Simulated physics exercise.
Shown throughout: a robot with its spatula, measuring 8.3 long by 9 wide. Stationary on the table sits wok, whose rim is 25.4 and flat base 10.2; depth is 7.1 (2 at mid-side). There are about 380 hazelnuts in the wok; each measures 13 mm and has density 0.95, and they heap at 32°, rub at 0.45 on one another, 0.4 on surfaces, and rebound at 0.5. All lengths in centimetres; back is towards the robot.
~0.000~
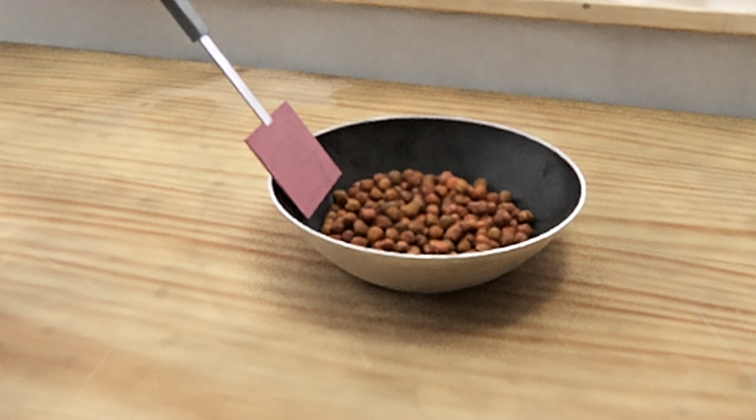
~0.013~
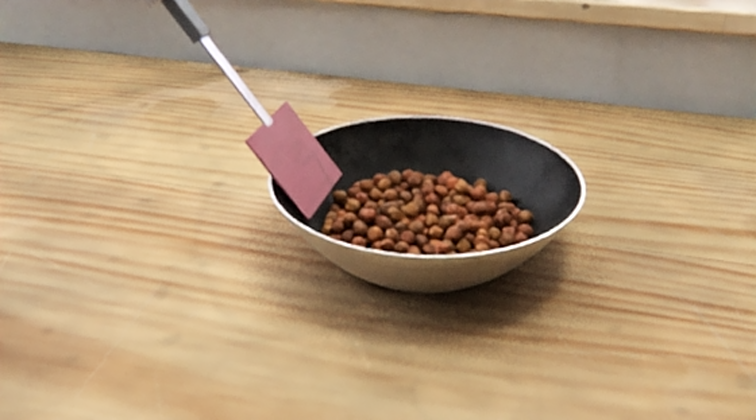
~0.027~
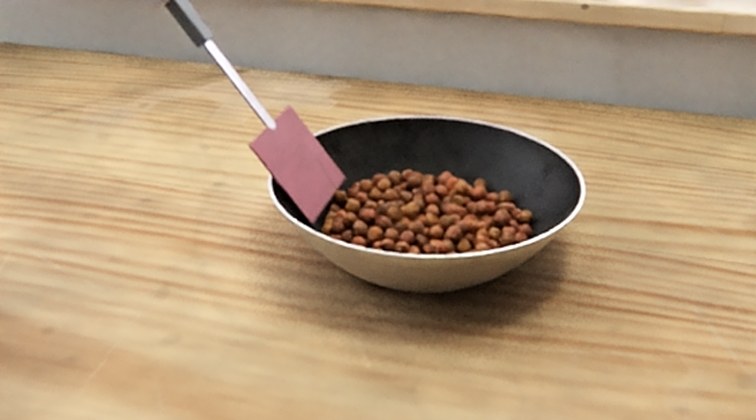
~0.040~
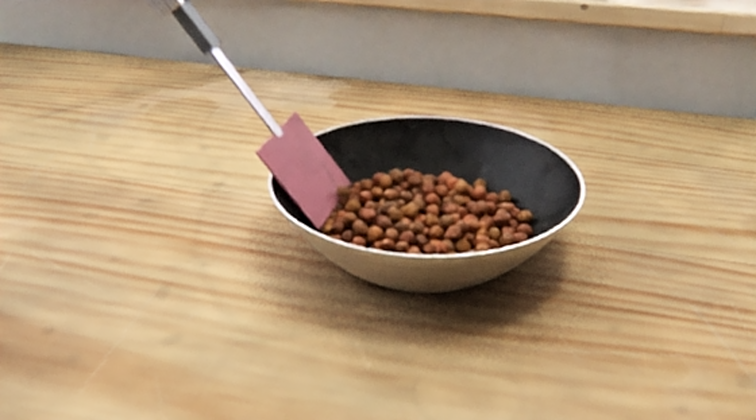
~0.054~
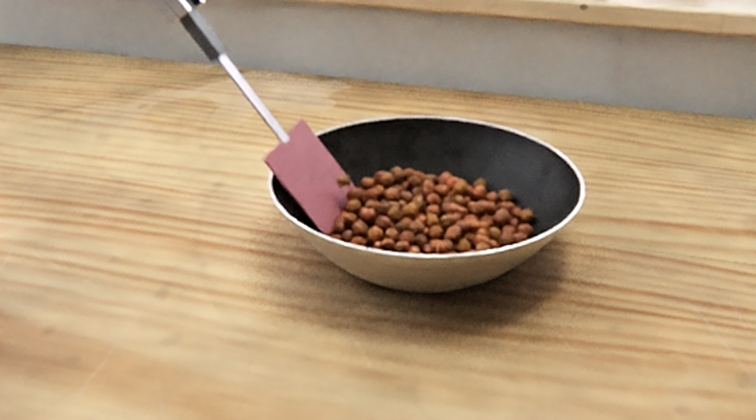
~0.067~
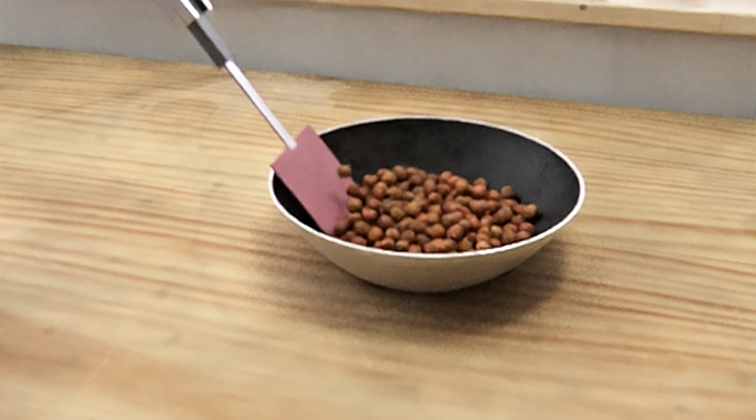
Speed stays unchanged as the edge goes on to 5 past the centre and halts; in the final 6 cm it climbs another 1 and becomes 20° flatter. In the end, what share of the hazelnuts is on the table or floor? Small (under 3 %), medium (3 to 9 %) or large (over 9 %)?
Small.
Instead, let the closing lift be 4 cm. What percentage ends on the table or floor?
Roughly 0 per cent.
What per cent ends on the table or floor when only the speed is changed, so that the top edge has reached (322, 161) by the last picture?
Some 10 per cent.
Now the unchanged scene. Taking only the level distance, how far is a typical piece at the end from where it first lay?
Distance: Around 5 cm.
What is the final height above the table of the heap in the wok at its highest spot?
Peak at rest, approximately 8.5 centimetres.
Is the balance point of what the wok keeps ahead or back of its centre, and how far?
It sits near 4.5 centimetres ahead of centre.
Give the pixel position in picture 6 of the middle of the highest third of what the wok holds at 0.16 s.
Estimated point: Close to (480, 219).
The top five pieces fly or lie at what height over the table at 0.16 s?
Estimated height above table: Approx. 6 cm.
By 0.16 s, sloping 52°, highest piece 9 above the table; 376 in the wok.
By 0.26 s, sloping 42°, highest piece 7 above the table; 376 in the wok.
By 0.51 s, sloping 32°, highest piece 8 above the table; 376 in the wok.
By 1.56 s, sloping 32°, highest piece 8 above the table; 376 in the wok.
Final count, 376 in the wok. That is 0 % on the table or floor.
